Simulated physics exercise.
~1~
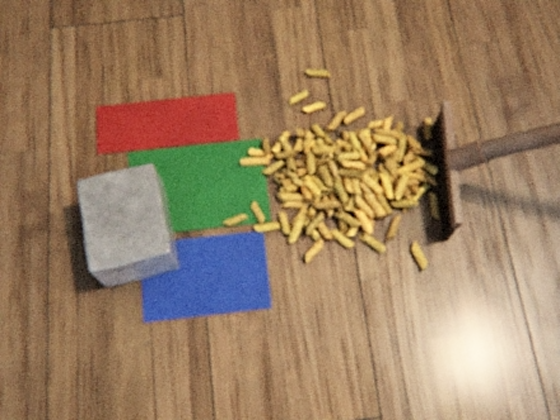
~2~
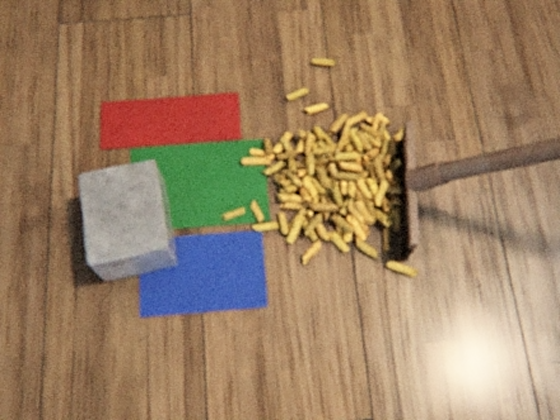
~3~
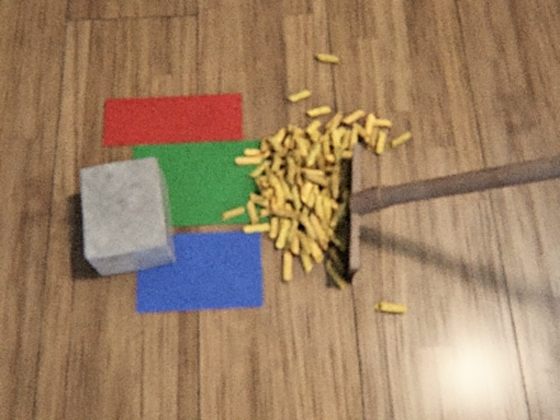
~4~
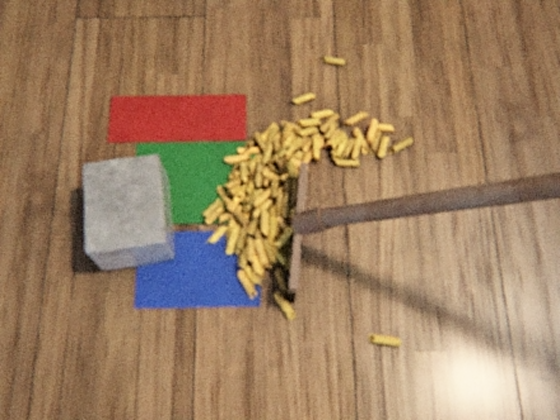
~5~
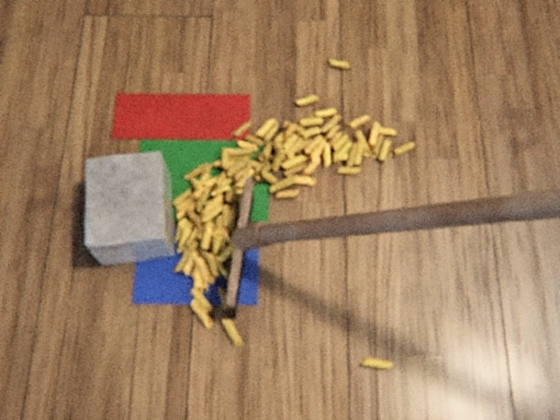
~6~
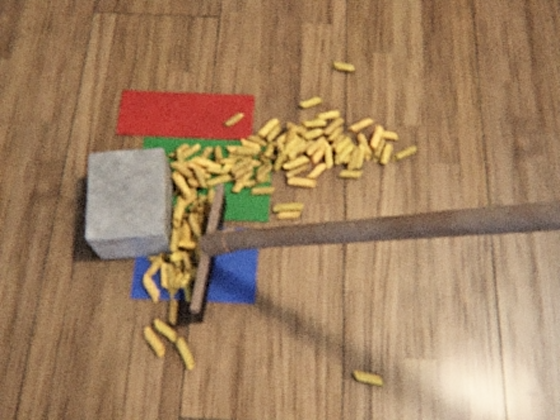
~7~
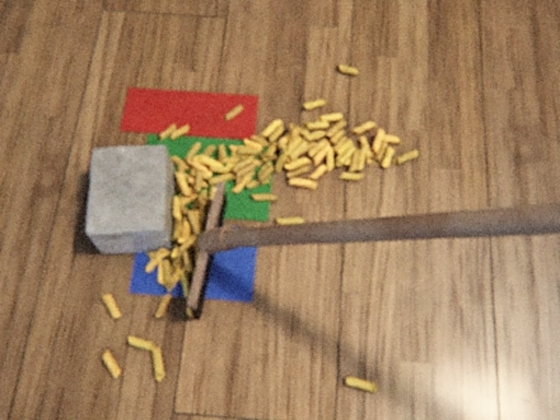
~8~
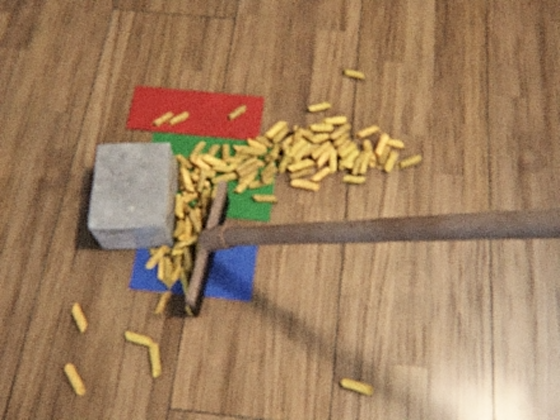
A long-handled squeegee pushed a heap of yellow pasta pieces left across a wooden floor onto green and blue mats, until it bunched against a grey block, with some pieces trailing behind and a few scattering past the blue mat.
